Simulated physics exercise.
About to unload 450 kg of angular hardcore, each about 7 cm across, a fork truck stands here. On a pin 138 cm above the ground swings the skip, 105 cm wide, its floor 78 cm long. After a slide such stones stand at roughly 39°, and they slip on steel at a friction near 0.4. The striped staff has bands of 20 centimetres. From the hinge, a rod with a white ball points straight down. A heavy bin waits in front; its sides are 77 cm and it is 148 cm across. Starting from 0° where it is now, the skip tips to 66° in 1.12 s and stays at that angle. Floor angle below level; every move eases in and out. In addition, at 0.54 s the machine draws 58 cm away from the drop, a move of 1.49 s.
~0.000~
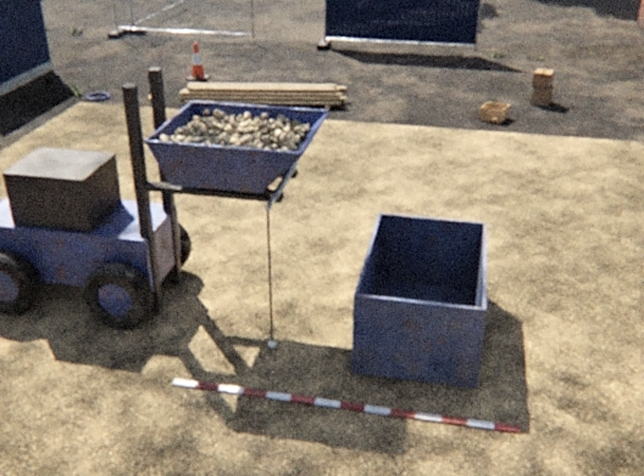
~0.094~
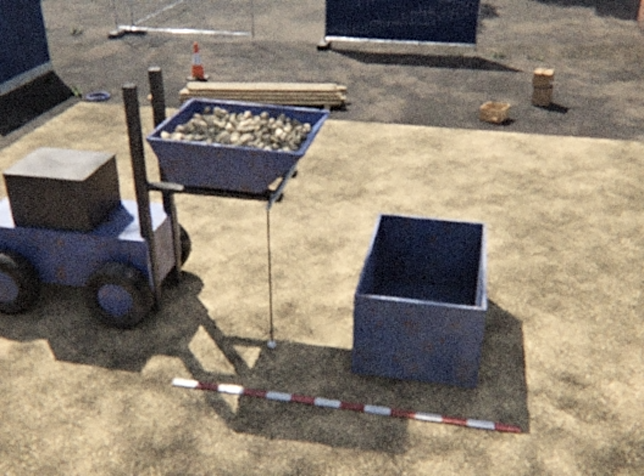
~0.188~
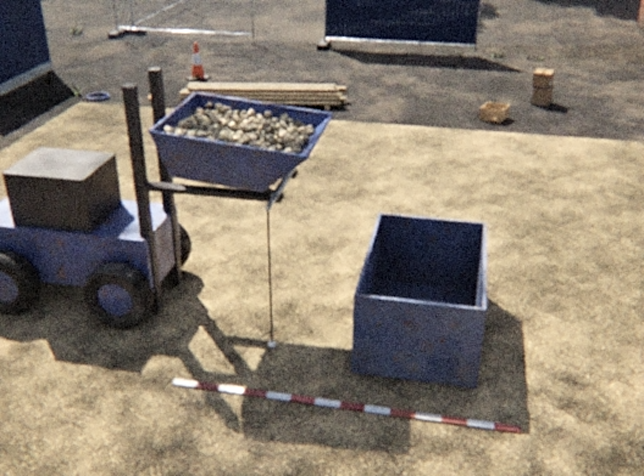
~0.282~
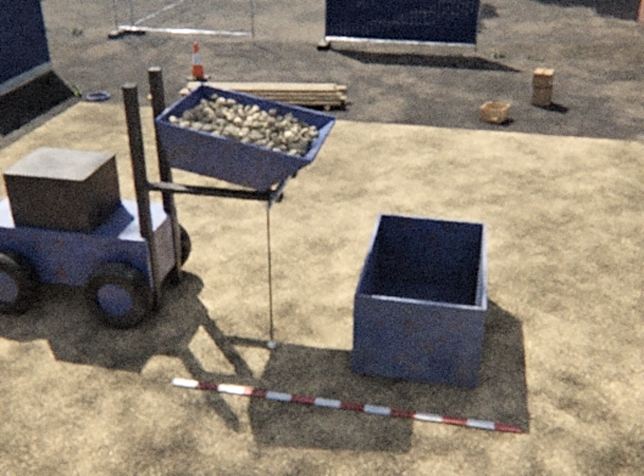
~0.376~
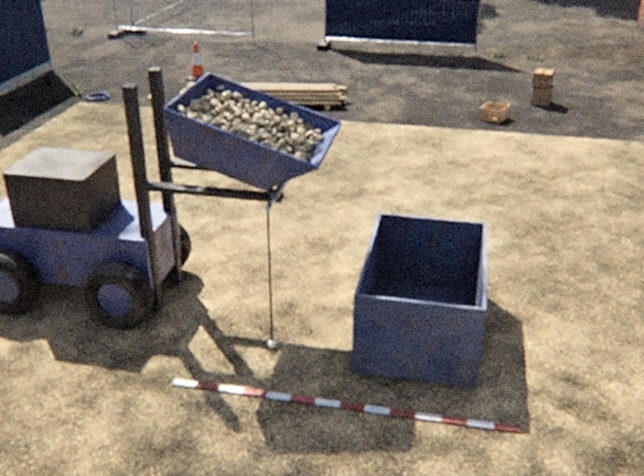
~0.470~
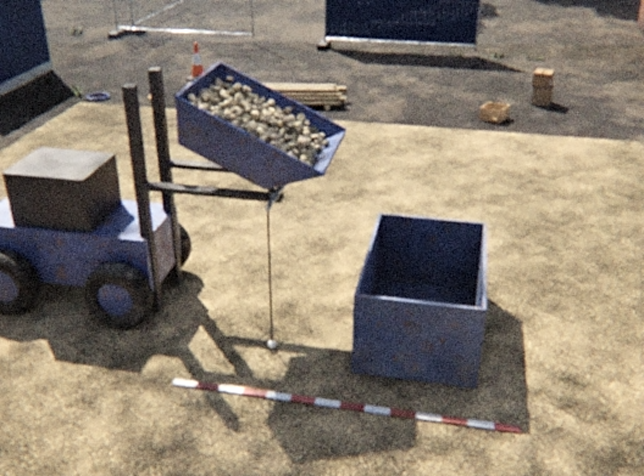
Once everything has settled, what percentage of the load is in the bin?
10 %.
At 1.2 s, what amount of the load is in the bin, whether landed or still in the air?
By that point it's something like 0 in a hundred.
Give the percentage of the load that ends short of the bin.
I'd put it at around 80 per cent.
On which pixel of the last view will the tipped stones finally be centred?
Resting centre: About (330, 312).
After 0.8 s the floor is at 56°; 100 % in the skip; the foremost stones are at (330, 183).
After 1.2 s the floor is at 66°; 76 % in the skip, 24 % short of the bin; the foremost stones are at (367, 240).
After 2.5 s the floor is at 66°; 23 % in the skip, 66 % short of the bin, 10 % in the bin, 1 % beside or beyond the bin; the foremost stones are at (470, 331).
After 5.0 s the floor is at 66°; 7 % in the skip, 81 % short of the bin, 10 % in the bin, 1 % beside or beyond the bin; the foremost stones are at (470, 331).
